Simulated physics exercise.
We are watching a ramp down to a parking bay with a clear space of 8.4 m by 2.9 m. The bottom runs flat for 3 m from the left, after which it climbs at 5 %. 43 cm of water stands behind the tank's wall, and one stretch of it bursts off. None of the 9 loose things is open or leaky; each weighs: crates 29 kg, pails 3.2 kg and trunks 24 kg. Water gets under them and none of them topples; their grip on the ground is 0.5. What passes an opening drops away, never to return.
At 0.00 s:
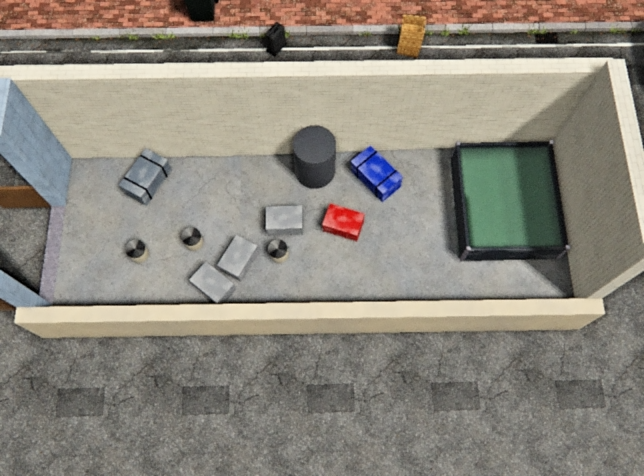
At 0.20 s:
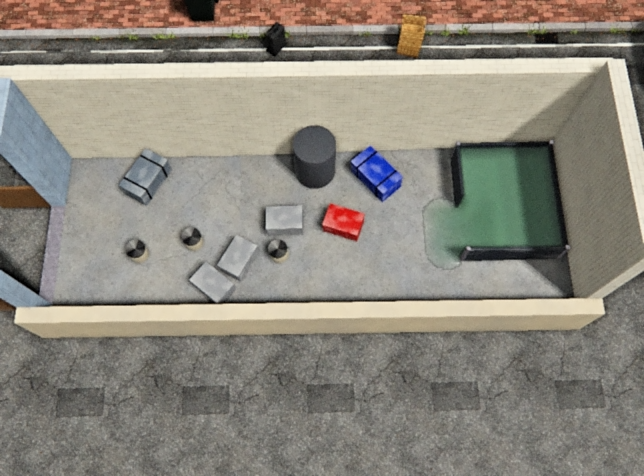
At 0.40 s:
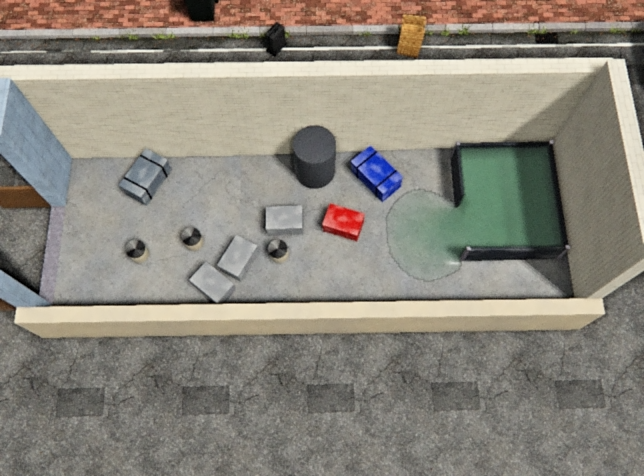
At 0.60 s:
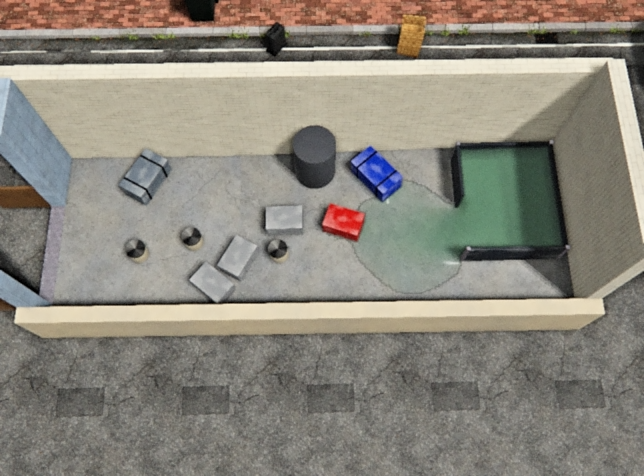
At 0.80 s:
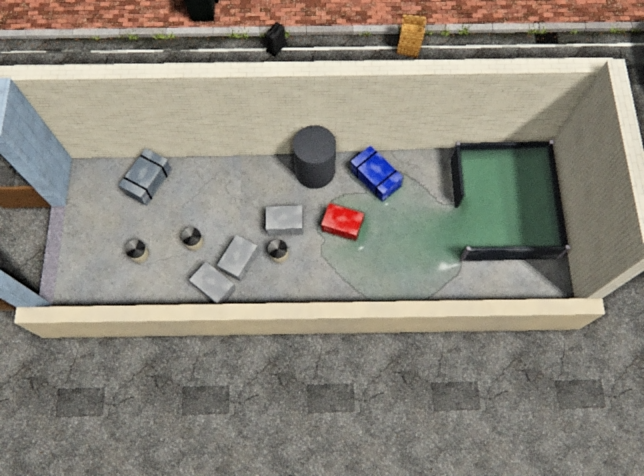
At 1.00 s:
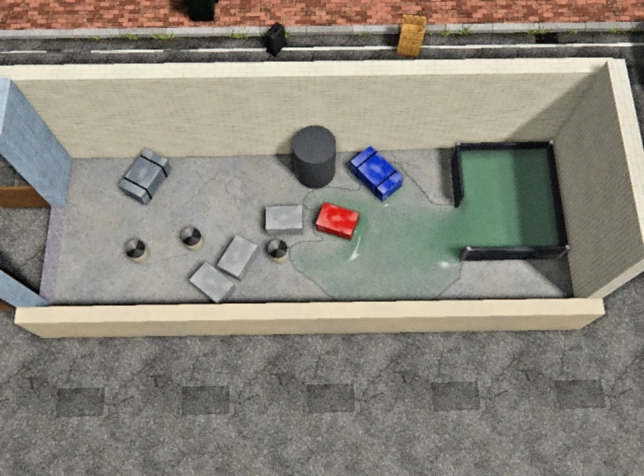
A walled rectangular bay with a grey floor, seen from a fixed high view, holds a dark-framed tank of green water at its right end. A red crate and a blue trunk sit near the middle, among grey boxes, small round pails and a dark cylinder. Part of the tank's left side opens, water spreads leftward around the crate, and the crate shifts slightly left.
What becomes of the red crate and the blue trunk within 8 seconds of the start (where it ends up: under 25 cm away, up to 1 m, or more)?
My prediction: Red crate: Moves some. Blue trunk: Stays close by.
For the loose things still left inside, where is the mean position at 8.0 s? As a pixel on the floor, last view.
I'd put it close to (221, 228) in the last view.
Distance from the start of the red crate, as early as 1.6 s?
Some 40 cm from the start.
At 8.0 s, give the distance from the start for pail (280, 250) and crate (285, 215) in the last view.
The shifts read 50 cm and 10 cm, in that sequence.
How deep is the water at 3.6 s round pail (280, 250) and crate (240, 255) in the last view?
Some 3 cm at the first, some 5 cm at the second.
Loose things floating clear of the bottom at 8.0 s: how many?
2.
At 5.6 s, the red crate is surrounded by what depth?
I'd say around 3 cm.
After 1.6 s the red crate is near (320, 219), 0.4 m from its start, aground; the blue trunk is near (378, 169), 0.0 m from its start, aground; 0 of 9 are out; 0 afloat.
After 3.6 s the red crate is near (315, 219), 0.5 m from its start, aground; the blue trunk is near (378, 169), 0.0 m from its start, aground; 0 of 9 are out; 0 afloat.
After 5.6 s the red crate is near (315, 219), 0.5 m from its start, aground; the blue trunk is near (378, 169), 0.0 m from its start, aground; 0 of 9 are out; 1 afloat.
After 8.0 s the red crate is near (315, 219), 0.5 m from its start, aground; the blue trunk is near (378, 169), 0.0 m from its start, aground; 0 of 9 are out; 2 afloat.
